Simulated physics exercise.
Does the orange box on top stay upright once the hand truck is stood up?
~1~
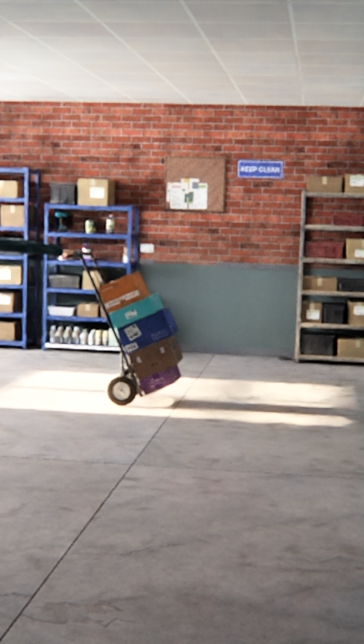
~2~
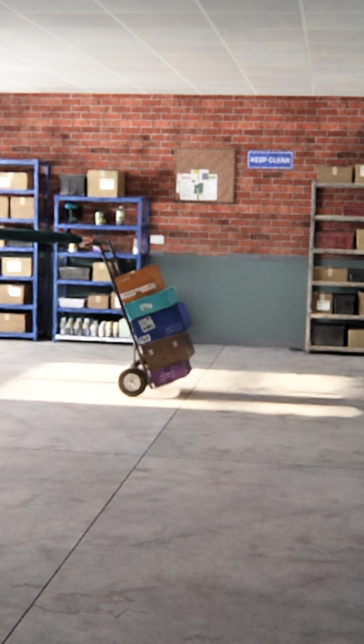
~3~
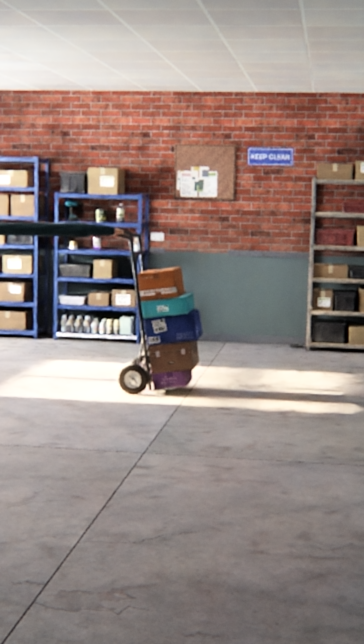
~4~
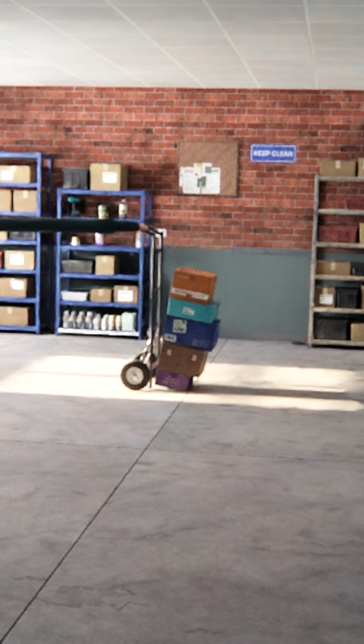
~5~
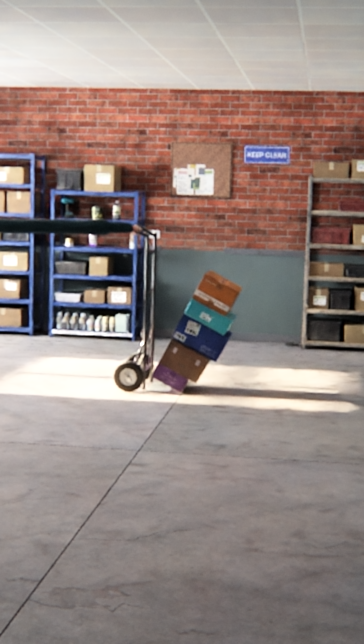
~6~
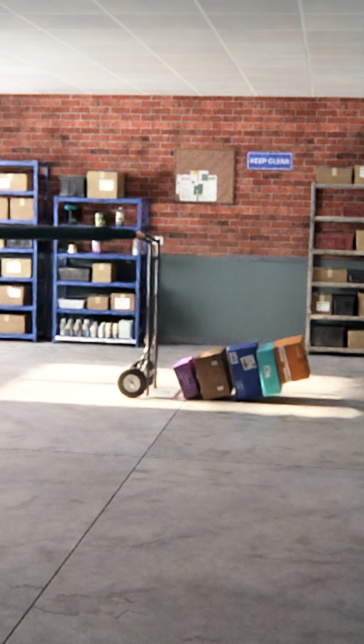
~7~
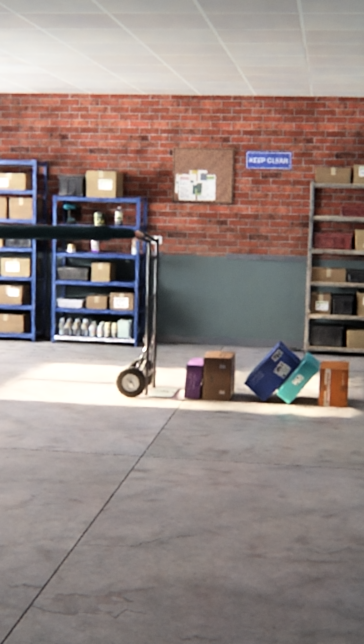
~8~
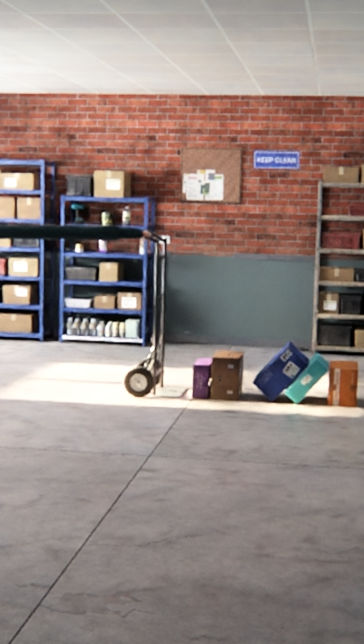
No, the orange box topples off to the right with the rest of the stack and ends up on the floor, farthest from the hand truck.
A hand truck stacked with five boxes swung upright, held by a dark arm from the left, and stopped while the stack toppled to the right. The boxes ended up tipped over in a row, purple nearest the truck and orange farthest away.
